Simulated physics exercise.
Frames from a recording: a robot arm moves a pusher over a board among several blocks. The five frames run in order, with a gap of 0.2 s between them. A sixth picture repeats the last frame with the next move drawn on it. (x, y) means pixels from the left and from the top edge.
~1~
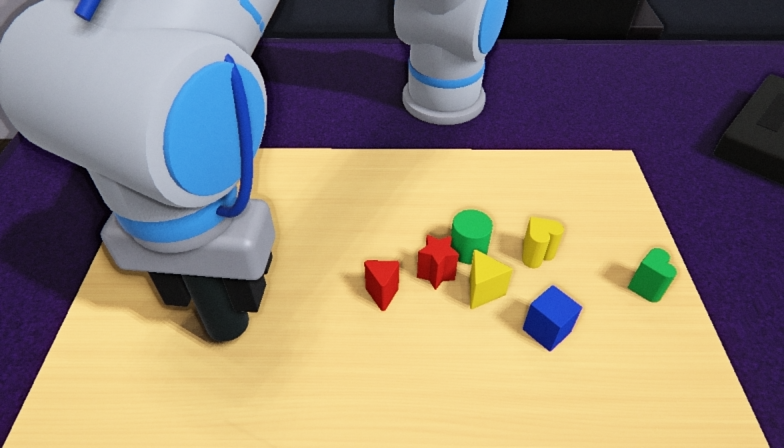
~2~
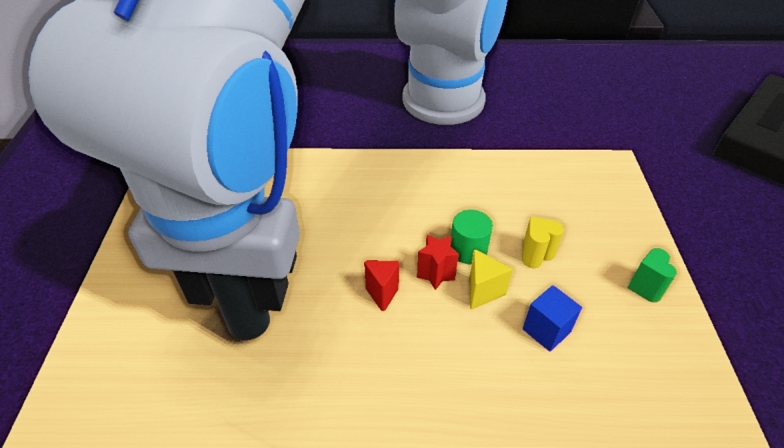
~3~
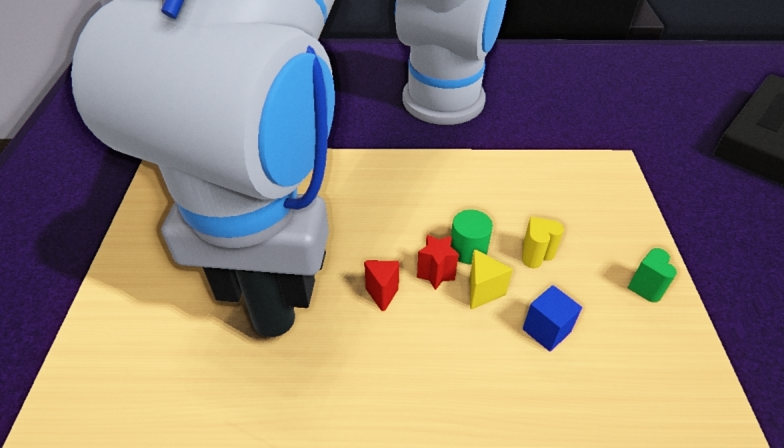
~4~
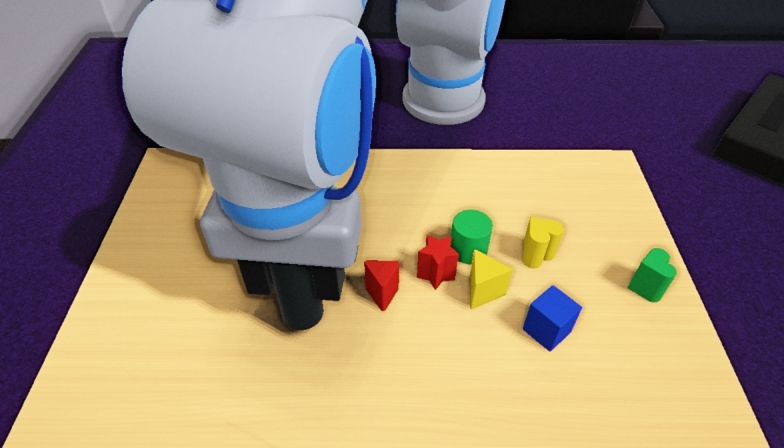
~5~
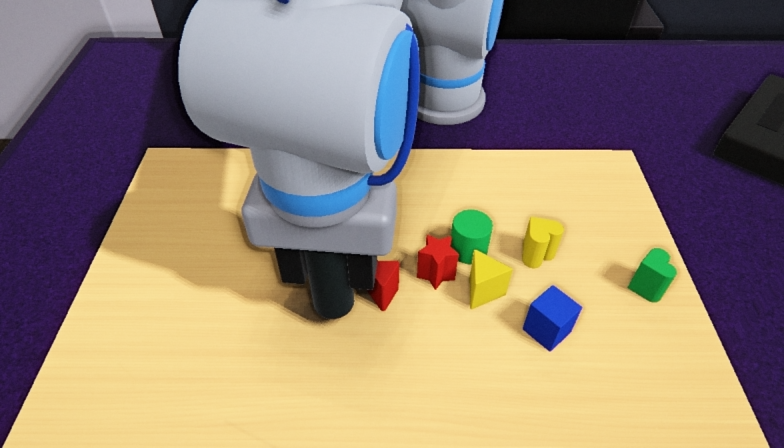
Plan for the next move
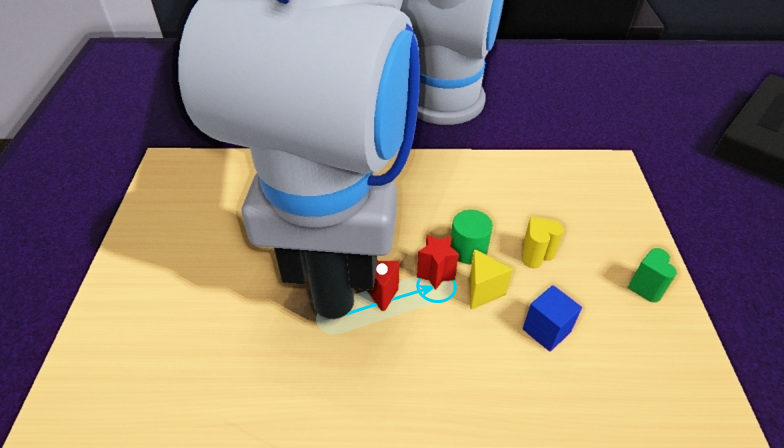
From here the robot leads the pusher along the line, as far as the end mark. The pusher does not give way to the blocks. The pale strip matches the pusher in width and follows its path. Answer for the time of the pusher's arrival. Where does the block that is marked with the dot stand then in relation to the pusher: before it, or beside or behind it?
Expect to find it next to or behind the pusher.
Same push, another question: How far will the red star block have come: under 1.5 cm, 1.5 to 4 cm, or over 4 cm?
The red star block ends up a moderate distance away, 1.5 to 4 cm.
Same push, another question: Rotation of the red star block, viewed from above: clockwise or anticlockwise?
From above, clockwise.
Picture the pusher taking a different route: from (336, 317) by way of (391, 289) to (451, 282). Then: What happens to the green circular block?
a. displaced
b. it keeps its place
Answer: A.
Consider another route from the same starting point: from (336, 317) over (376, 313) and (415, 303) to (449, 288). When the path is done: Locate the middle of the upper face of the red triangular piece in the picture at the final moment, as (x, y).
My estimate: (411, 251).
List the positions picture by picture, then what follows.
Pusher tip at (229, 325); block tops, red triangular piece at (382, 269); red star block at (439, 248); green circular block at (473, 223); yellow triangular piece at (488, 267), in the first picture.
Pusher at (250, 324); blocks unchanged, in the second picture.
Pusher at (275, 321); blocks unchanged, in the third picture.
Pusher at (303, 314); blocks unchanged, in the fourth picture.
Pusher at (334, 304); red triangular piece at (382, 269); red star block at (439, 248); green circular block at (473, 223); yellow triangular piece at (488, 267), in the fifth picture.
Path on the board, from (336, 317) directly to (437, 286); the dot is on the red triangular piece.
What follows on the original path. One third of the way, pusher at (370, 292); red triangular piece at (393, 263), turned 15° anticlockwise.
Two thirds of the way, pusher at (405, 282); red triangular piece at (420, 247), turned 50° anticlockwise; red star block at (448, 243), turned 30° clockwise.
At the end, pusher at (438, 272); red triangular piece at (429, 238), turned 80° anticlockwise; red star block at (463, 237), turned 30° clockwise; green circular block at (480, 216); yellow triangular piece in place.
